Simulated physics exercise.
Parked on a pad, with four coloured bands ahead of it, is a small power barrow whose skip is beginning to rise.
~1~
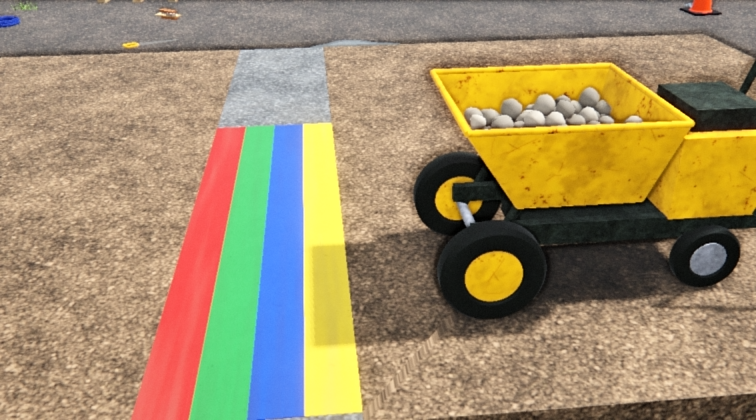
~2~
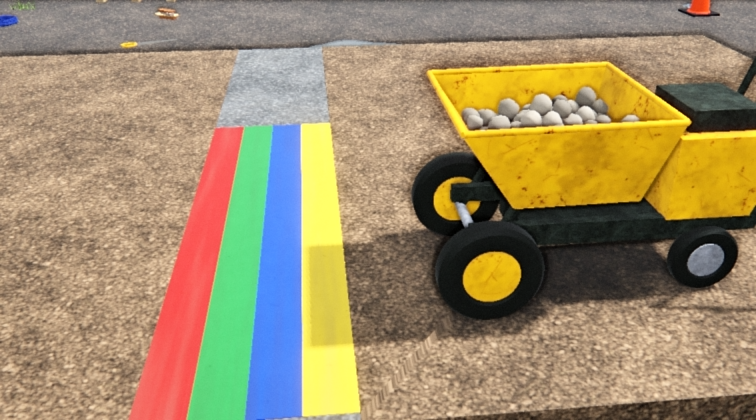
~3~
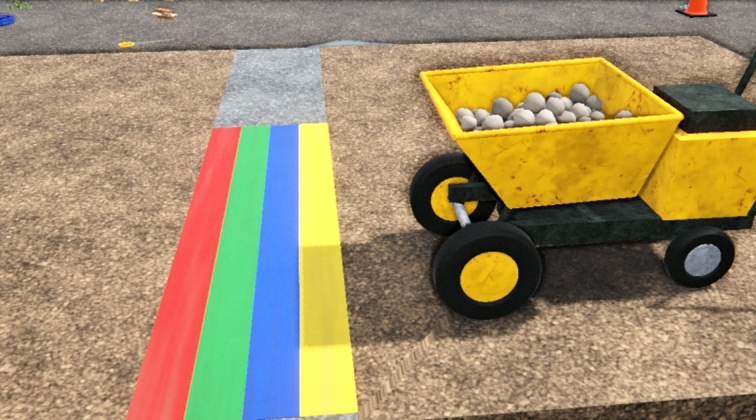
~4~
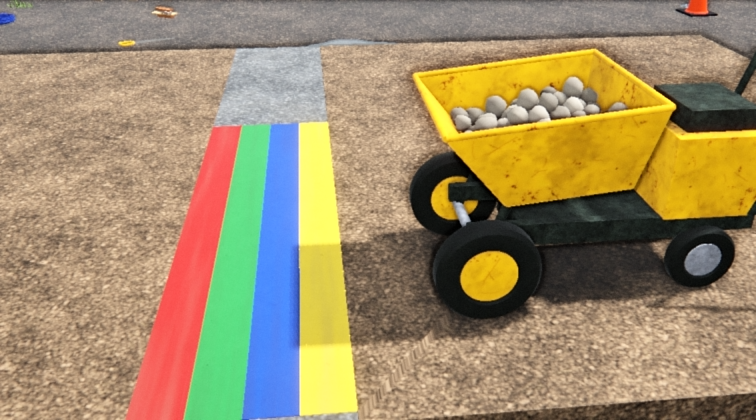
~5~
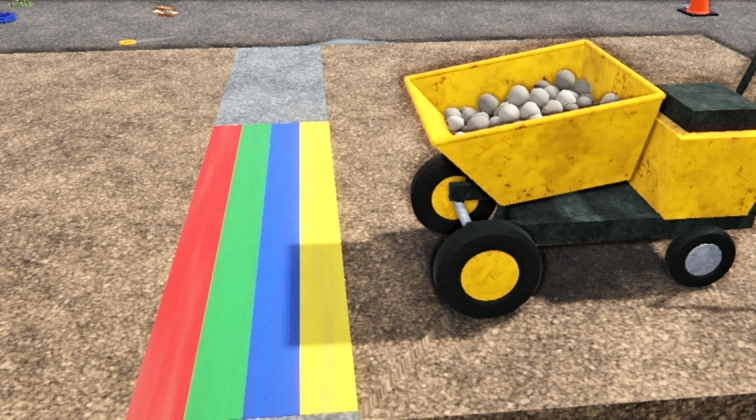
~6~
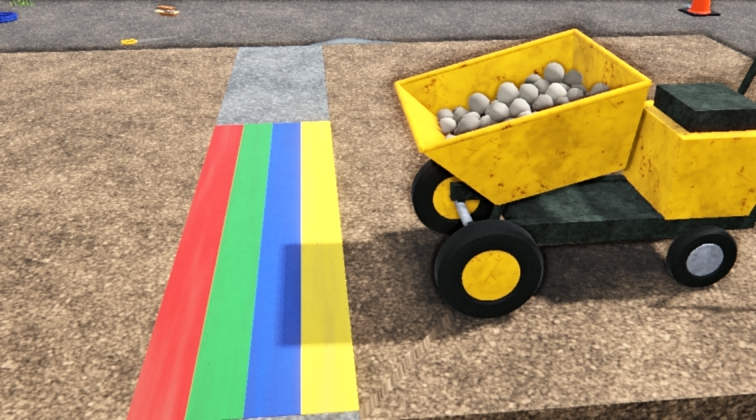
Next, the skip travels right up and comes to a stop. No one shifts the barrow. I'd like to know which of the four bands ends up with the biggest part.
The biggest part ends up on the blue band.
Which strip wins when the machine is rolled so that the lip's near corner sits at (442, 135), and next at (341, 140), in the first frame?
Going by the pictures, the first try gives that blue strip and the second gives the red strip.
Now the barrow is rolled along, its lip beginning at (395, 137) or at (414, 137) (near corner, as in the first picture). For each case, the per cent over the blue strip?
The first gives 10 %, the second 20 %.
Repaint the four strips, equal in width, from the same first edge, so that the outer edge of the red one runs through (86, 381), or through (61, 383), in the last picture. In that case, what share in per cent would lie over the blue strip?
Shares: Close to 30 %; close to 30 %.
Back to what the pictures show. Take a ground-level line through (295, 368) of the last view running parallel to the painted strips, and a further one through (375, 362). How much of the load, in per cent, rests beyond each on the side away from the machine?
Close to 50 and 80 per cent respectively.
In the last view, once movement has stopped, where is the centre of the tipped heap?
The centre comes to rest close to (279, 272).
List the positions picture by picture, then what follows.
The first picture shows lip of the skip at (468, 134), level; top of the load at (555, 121), river pebbles; yellow strip at (331, 361); blue strip at (278, 365); green strip at (225, 369); red strip at (171, 372).
The second picture shows lip of the skip at (464, 135), level; top of the load at (542, 124).
The third picture shows lip of the skip at (455, 137), tipped barely; top of the load at (565, 121).
The fourth picture shows lip of the skip at (446, 139), tipped a little; top of the load at (578, 120).
The fifth picture shows lip of the skip at (435, 143), tipped a little; top of the load at (571, 114).
The sixth picture shows lip of the skip at (422, 150), tipped clearly; top of the load at (562, 106); yellow strip at (328, 359); blue strip at (275, 363); green strip at (222, 366); red strip at (168, 370).
Soon, skip tipped steeply; all in the skip.
A while on, skip tipped right over; most in the skip; a small part over the yellow strip; a small part over the blue strip.
Towards the end, skip tipped right over; about a quarter in the skip; about a quarter over the yellow strip; about a third over the blue strip; about a quarter over the green strip; a small part over the red strip; a stray few off the paint.
Finally, skip tipped right over; about a quarter in the skip; about a quarter over the yellow strip; about a third over the blue strip; a small part over the green strip; a small part over the red strip; a stray few off the paint.
